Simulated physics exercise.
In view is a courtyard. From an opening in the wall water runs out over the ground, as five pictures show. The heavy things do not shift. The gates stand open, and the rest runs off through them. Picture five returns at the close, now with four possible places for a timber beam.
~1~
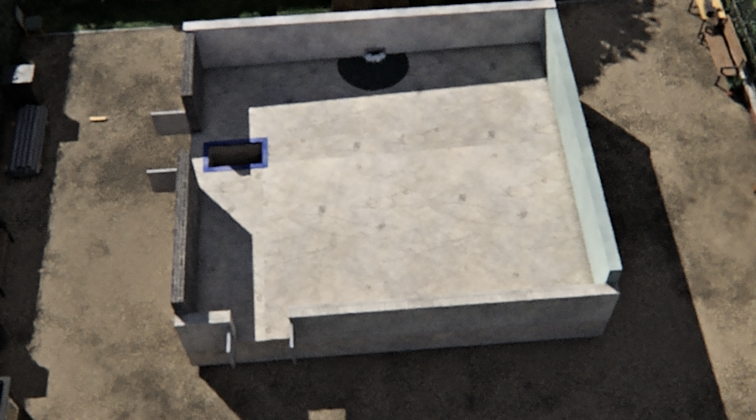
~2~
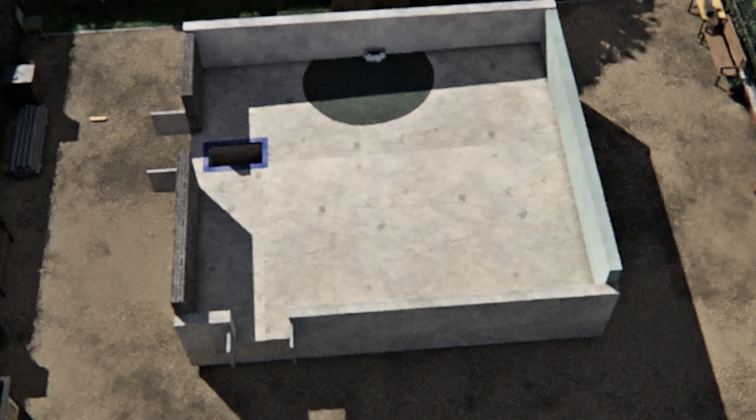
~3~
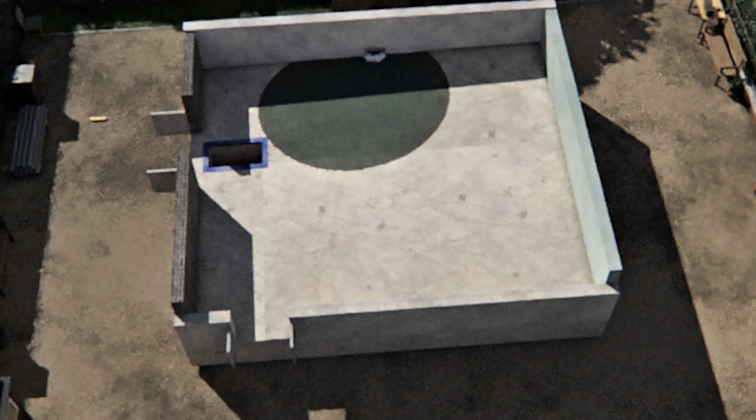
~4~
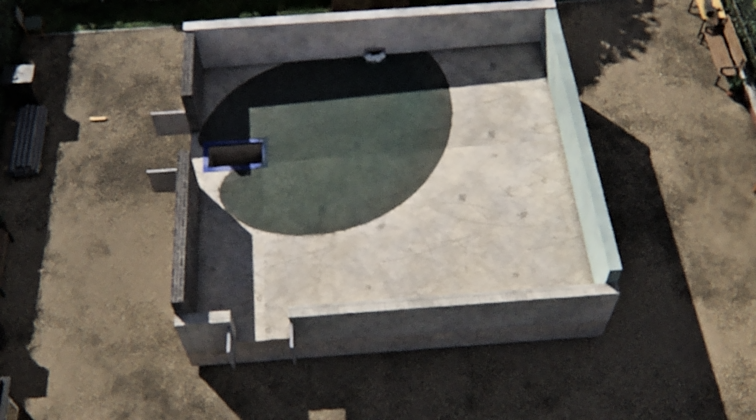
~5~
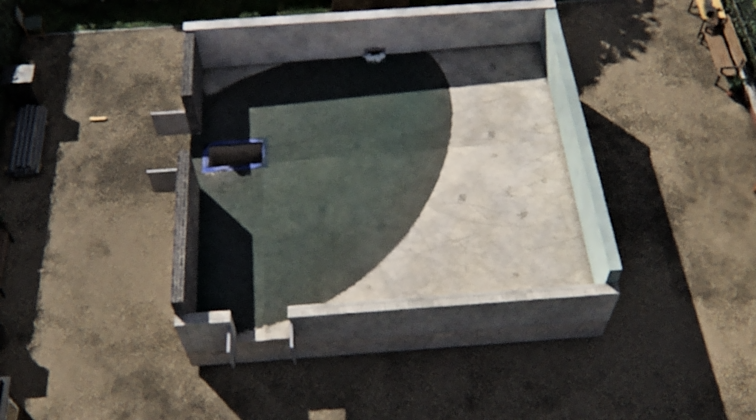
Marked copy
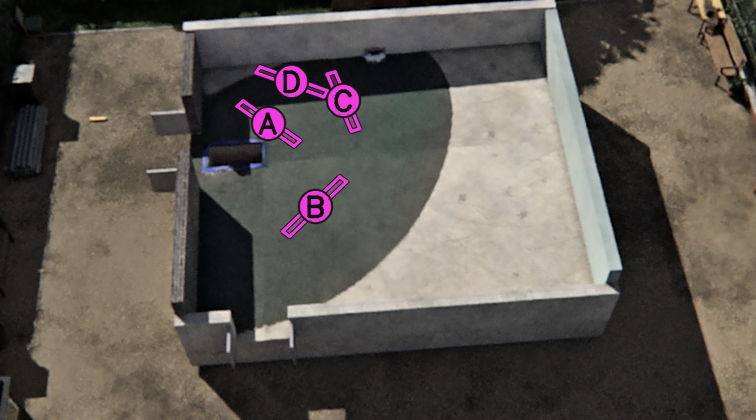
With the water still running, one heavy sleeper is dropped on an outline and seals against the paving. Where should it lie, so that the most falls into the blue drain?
I would pick spot B.
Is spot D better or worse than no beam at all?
Worse.
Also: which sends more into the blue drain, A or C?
That is spot A.
On the marked copy, A from (240, 103) to (297, 143); B from (286, 233) to (343, 179); C from (331, 72) to (355, 130); D from (257, 69) to (325, 93).
With A, about 17 % of the stream runs into the blue drain, about 83 % out by the gates.
With B, about 25 % of the stream runs into the blue drain, about 74 % out by the gates.
With C, about 10 % of the stream runs into the blue drain, about 89 % out by the gates.
With D, about 14 % of the stream runs into the blue drain, about 86 % out by the gates.
